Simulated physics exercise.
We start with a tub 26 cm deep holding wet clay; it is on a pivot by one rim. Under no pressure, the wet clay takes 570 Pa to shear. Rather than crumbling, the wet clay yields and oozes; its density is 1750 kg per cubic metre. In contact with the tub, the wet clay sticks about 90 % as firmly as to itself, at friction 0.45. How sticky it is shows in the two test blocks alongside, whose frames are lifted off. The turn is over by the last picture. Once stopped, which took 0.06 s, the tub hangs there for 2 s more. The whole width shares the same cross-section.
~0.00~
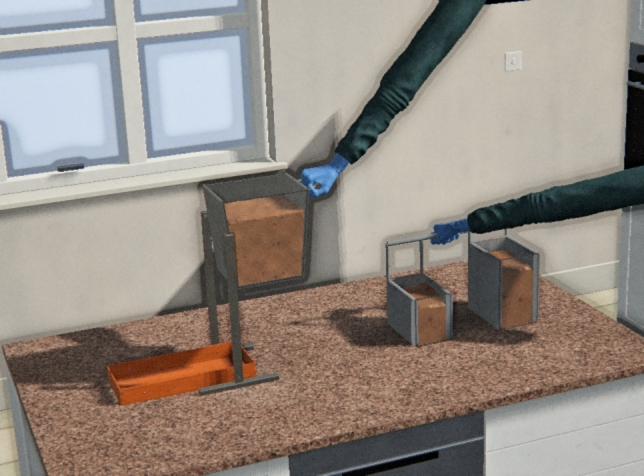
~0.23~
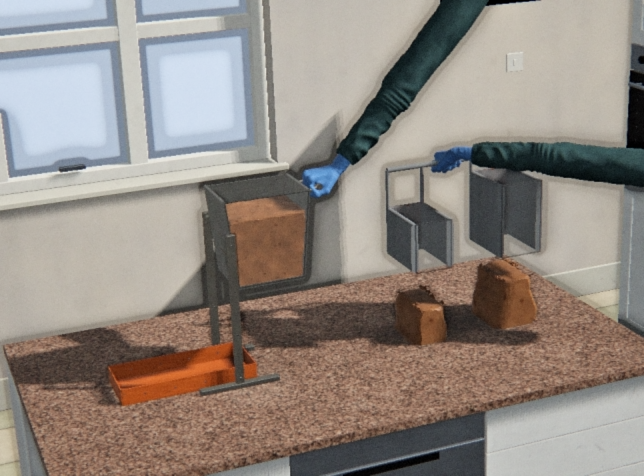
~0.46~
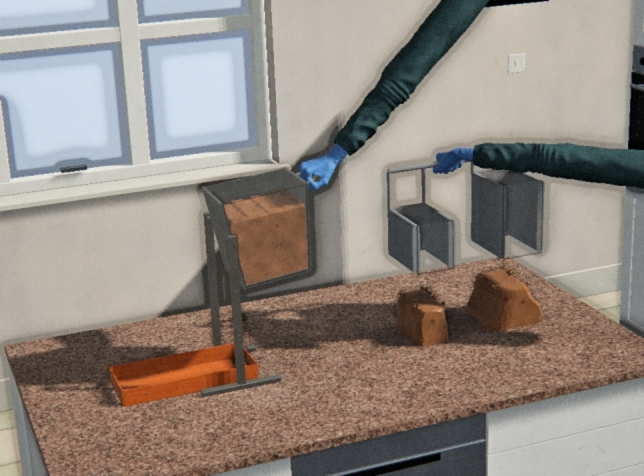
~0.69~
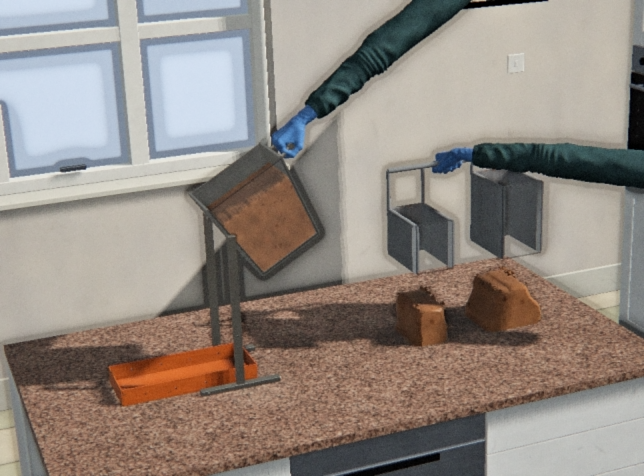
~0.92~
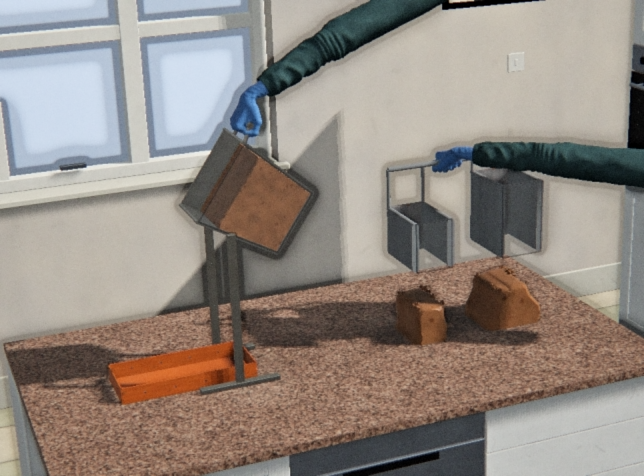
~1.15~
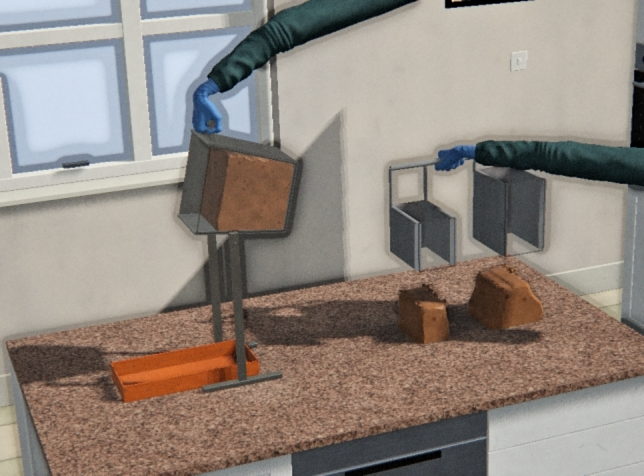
In this clip, a gloved hand lifts two open holders off brown clay blocks, which slump slightly, the right one more; another gloved hand then tilts a clay-filled tub leftward on its stand above an orange tray.
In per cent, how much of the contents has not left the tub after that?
Expect about 100 out of 100.
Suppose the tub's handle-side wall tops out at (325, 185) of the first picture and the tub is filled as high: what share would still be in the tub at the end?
That would leave about 70 % in the tub.
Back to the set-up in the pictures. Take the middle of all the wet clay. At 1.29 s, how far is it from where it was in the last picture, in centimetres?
Around 1 cm.
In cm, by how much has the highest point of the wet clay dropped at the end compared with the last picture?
The top ends up some 4 cm below its level in the last picture.
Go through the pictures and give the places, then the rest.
In the first frame, handle-side rim at (306, 189), tilt 0 degrees; top of the wet clay at (300, 211); blocks stand 13 cm, 20 cm (left to right).
In the second frame, handle-side rim at (307, 190), tilt 0 degrees; top of the wet clay at (302, 211); blocks stand 12 cm, 17 cm (left to right).
In the third frame, handle-side rim at (305, 184), tilt 6 degrees; top of the wet clay at (300, 206); blocks stand 12 cm, 14 cm (left to right).
In the fourth frame, handle-side rim at (279, 159), tilt 29 degrees; top of the wet clay at (285, 180); blocks stand 12 cm, 14 cm (left to right).
In the fifth frame, handle-side rim at (242, 145), tilt 55 degrees; top of the wet clay at (259, 160); blocks stand 12 cm, 14 cm (left to right).
In the sixth frame, handle-side rim at (209, 147), tilt 77 degrees; top of the wet clay at (230, 156); blocks stand 12 cm, 14 cm (left to right).
After 1.29 s, the tub is at 77 degrees and holds 100 %.
After 1.46 s, the tub is at 77 degrees and holds 100 %.
After 1.63 s, the tub is at 77 degrees and holds 100 %.
After 1.80 s, the tub is at 77 degrees and holds 100 %.
After 3.15 s, at the end, the tub is at 77 degrees and holds 100 %.
